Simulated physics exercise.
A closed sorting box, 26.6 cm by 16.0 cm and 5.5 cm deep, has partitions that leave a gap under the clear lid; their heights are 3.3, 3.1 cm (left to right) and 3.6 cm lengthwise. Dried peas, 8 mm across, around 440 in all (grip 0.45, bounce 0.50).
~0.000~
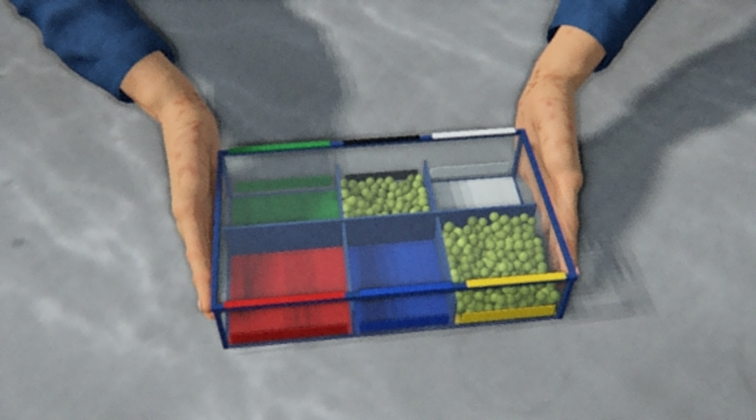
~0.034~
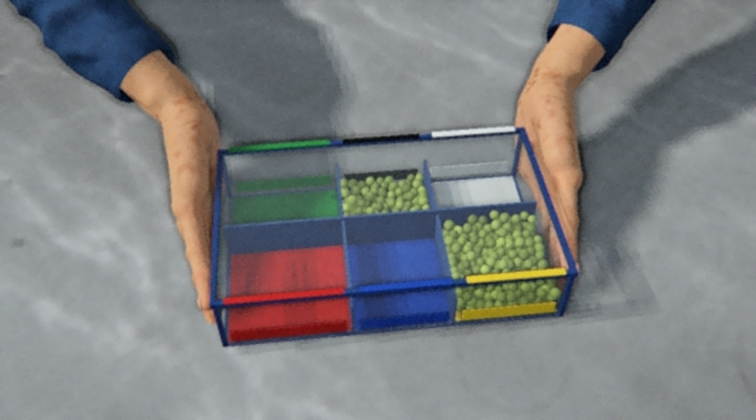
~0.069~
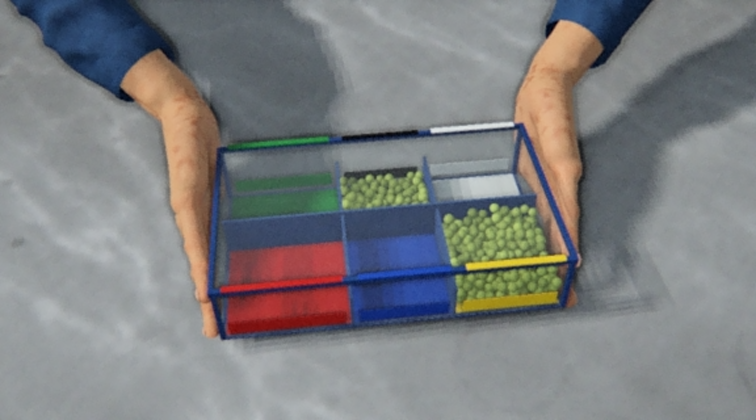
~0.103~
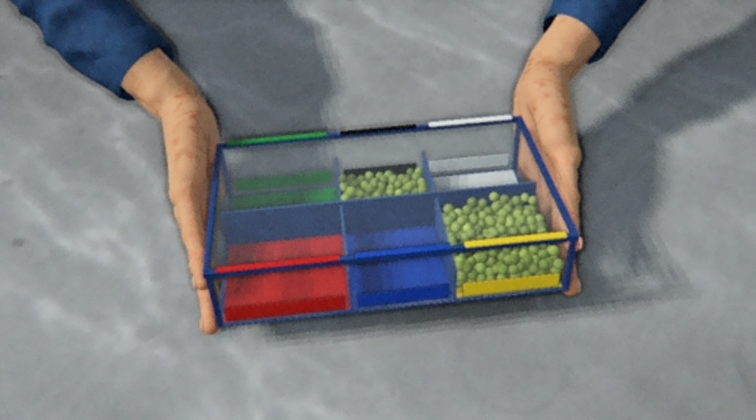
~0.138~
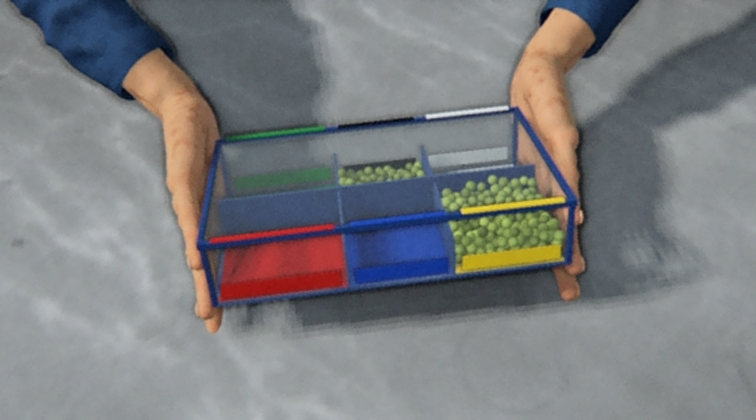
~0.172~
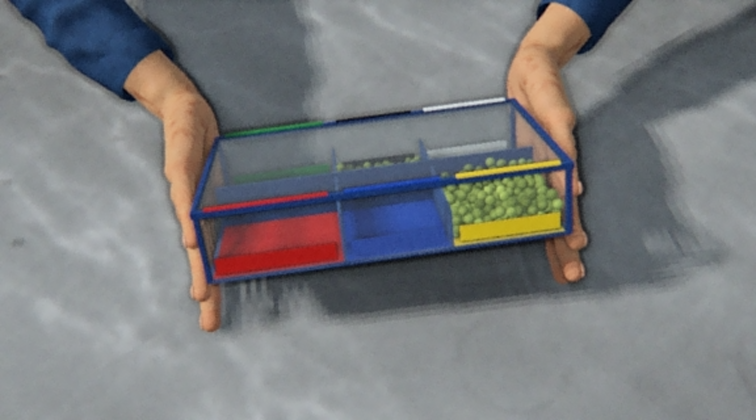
Two hands held a clear-lidded, divided box with green peas in the yellow and black sections, then tilted it more and more, raising the front edge while the peas stayed in their sections.
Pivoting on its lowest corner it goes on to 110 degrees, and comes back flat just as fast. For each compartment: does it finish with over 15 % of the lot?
Red no, blue no, green no, yellow yes, white yes, black yes.
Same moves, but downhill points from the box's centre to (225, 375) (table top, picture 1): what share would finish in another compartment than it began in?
About 70 per cent.
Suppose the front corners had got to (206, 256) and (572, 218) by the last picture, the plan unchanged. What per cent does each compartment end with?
Red 0, blue 0, green 5, yellow 20, white 35, black 40.
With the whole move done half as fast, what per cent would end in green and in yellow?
In that case green 5, yellow 20.
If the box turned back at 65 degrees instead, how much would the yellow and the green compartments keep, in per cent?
Yellow 45; green 0.
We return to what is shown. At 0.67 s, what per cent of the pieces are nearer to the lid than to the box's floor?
About 70 per cent.
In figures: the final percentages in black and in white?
Black 40, white 30.
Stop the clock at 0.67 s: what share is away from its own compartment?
About 25 per cent.
After 0.67 s, tilt 109 degrees; yellow 45 %, white 15 %, black 35 %.
After 0.99 s, tilt 47 degrees; green 5 %, yellow 25 %, white 25 %, black 40 %.
Then, at 1.42 s, tilt 0 degrees; green 5 %, yellow 25 %, white 30 %, black 40 %.
At rest (1.9 s), red 0 %, blue 0 %, green 5 %, yellow 25 %, white 30 %, black 40 %.
